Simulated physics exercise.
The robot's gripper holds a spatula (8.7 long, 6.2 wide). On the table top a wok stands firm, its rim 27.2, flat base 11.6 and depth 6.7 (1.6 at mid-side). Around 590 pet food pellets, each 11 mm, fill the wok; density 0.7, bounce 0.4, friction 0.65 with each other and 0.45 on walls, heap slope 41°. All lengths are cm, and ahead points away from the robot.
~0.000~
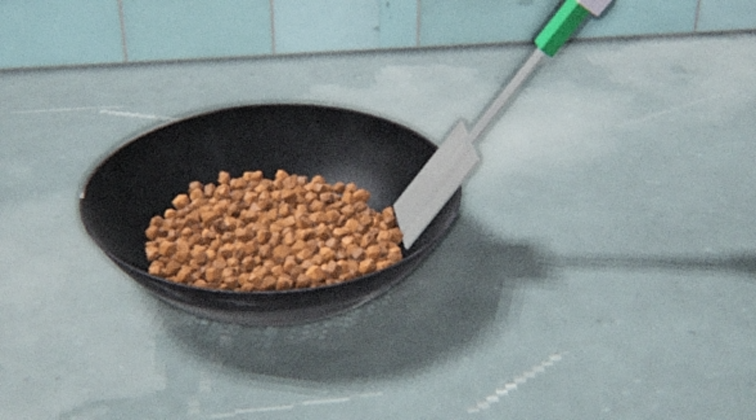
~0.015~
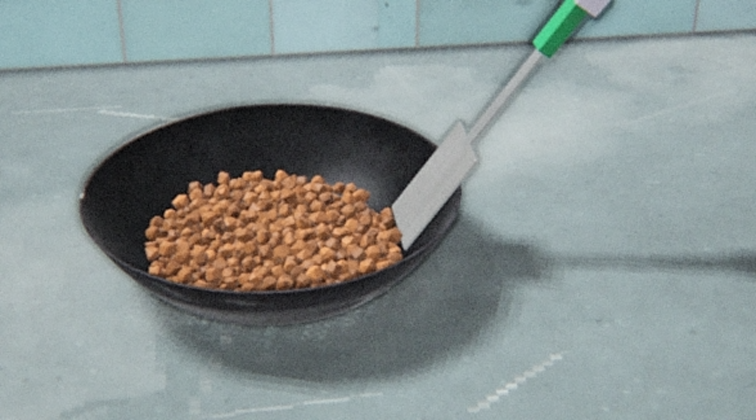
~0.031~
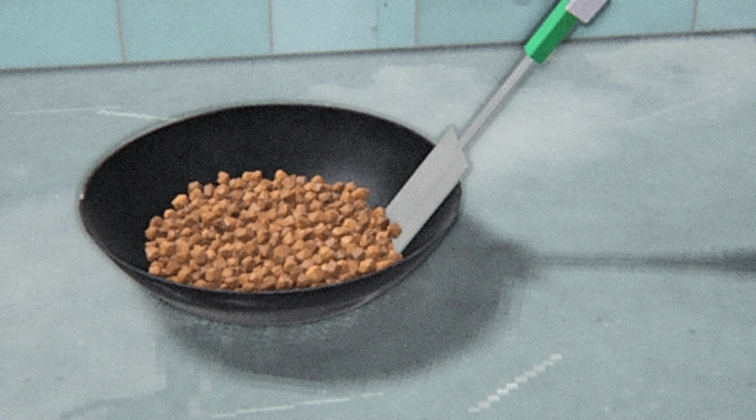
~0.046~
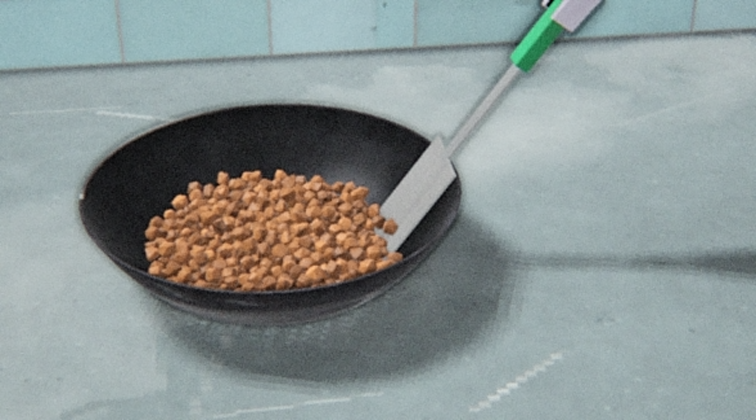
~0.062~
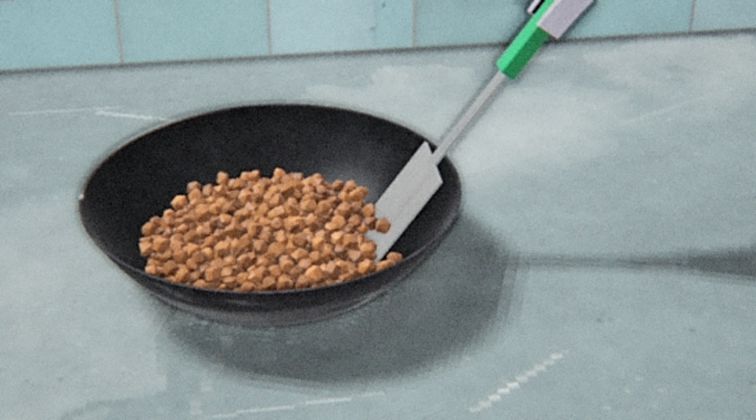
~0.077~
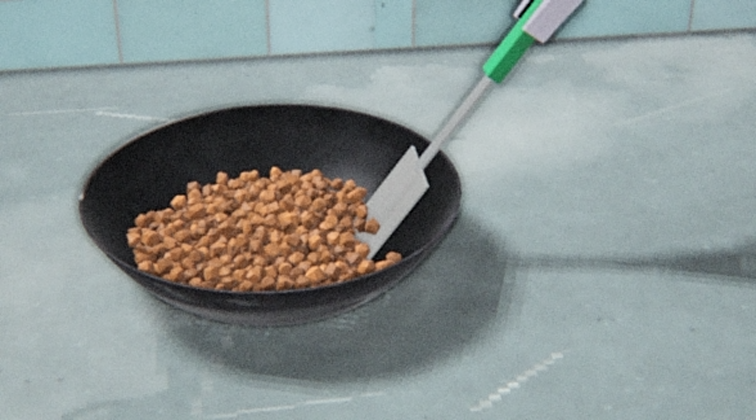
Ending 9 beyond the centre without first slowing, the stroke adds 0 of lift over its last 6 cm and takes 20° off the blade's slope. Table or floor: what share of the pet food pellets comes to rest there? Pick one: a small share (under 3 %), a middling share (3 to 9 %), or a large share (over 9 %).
A middling share.
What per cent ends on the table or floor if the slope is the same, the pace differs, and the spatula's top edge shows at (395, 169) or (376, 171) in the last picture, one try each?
Respectively, around 10 and 20 per cent.
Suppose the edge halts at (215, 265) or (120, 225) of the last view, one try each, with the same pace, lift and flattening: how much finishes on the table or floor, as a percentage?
Try 1: Approx. 0 %; try 2: Approx. 25 %.
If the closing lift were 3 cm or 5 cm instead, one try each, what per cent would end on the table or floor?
Near 10 and 15 percent respectively.
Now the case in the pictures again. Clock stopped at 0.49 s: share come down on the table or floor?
Fraction noted: Close to 6 per cent.
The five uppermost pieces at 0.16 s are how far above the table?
They are some 5 cm up.
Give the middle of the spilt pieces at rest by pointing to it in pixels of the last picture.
Centre of the spill: Approx. (34, 280).
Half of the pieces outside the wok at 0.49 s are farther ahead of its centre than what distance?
The distance is about 16 cm.
After 0.16 s, sloping 54°, highest piece 6 above the table; 594 in the wok.
After 0.25 s, sloping 47°, highest piece 8 above the table; 594 in the wok.
After 0.49 s, sloping 34°, highest piece 8 above the table; 561 in the wok, 30 on the table or floor, 3 on the blade or in flight.
After 1.54 s, sloping 34°, highest piece 8 above the table; 560 in the wok, 34 on the table or floor.
At rest, 560 in the wok, 34 on the table or floor. That is 6 % on the table or floor.
